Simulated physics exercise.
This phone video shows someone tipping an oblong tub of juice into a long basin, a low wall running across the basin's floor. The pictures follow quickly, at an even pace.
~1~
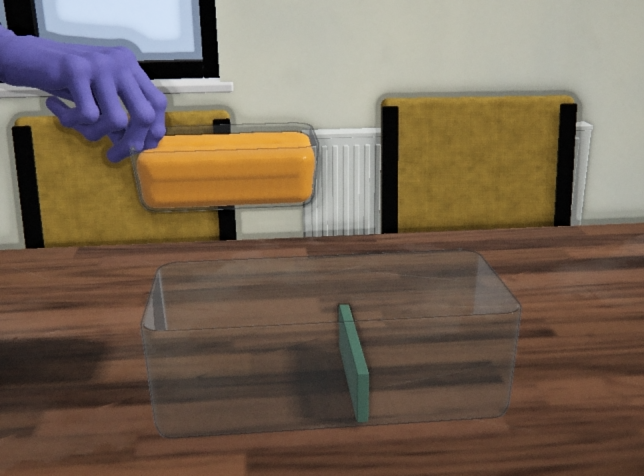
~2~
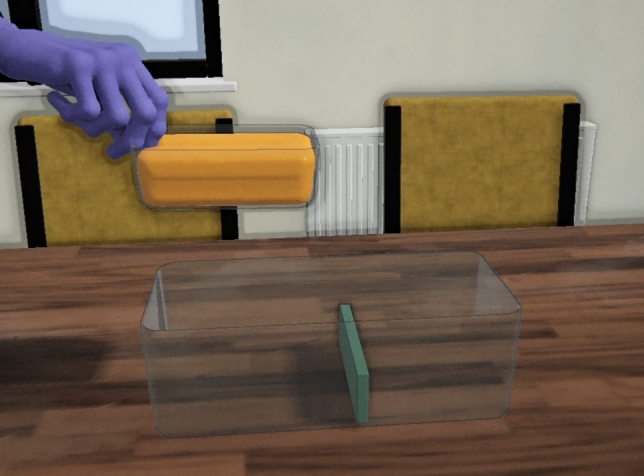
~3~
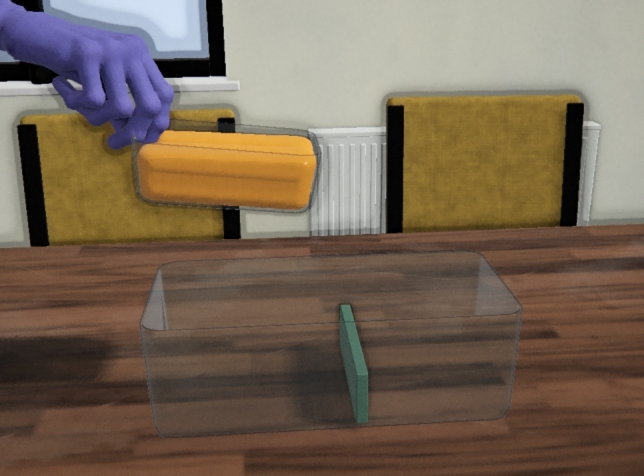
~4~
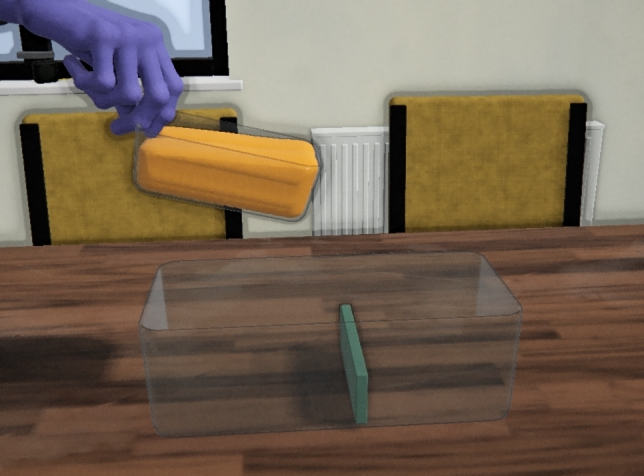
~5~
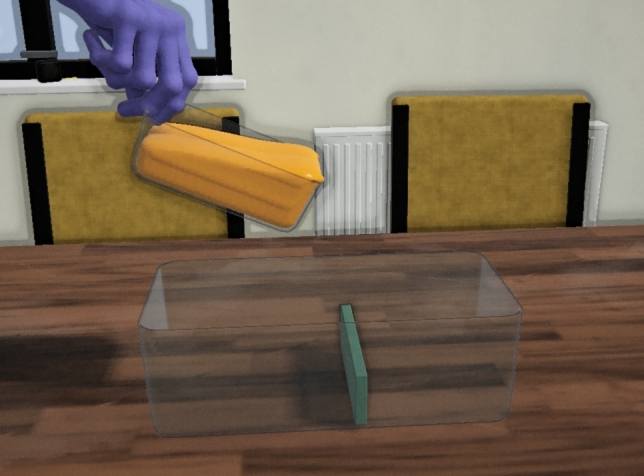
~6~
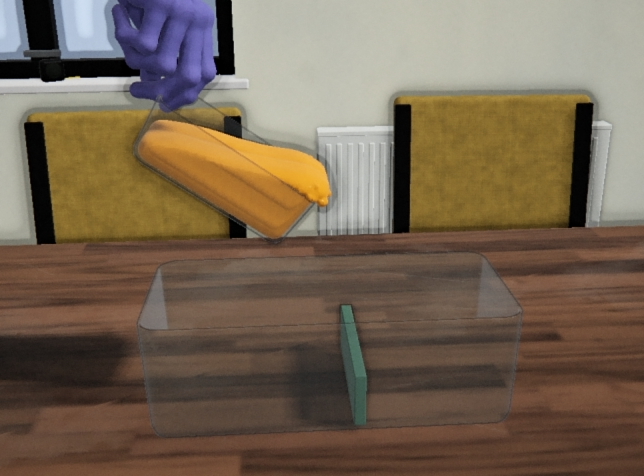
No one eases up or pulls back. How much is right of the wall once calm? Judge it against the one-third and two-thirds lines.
The portion right of the wall will reach one third yet stay within two thirds.
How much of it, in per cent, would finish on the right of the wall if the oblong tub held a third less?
Near 45 in a hundred.
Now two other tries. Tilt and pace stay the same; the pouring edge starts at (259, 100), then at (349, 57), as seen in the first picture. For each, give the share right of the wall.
5 % and 70 %.
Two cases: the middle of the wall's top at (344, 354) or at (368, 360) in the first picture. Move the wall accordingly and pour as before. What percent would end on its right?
Try 1: Some 65 %; try 2: 40 %.
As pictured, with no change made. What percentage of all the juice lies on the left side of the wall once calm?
That works out near 40 in every hundred.
A moment on, the oblong tub is tipped right over and 7 per cent is still to pour, 19 is left of the wall and 49 right of it.
Next, the oblong tub is tipped right over and 1 per cent is still to pour, 34 is left of the wall and 52 right of it.
Then the oblong tub is tipped right over and 0 per cent is still to pour, 38 is left of the wall and 56 right of it.
Later the oblong tub is tipped right over and 0 per cent is still to pour, 40 is left of the wall and 56 right of it.
At rest 40 per cent lies left of the wall, 56 right of it and 4 outside.
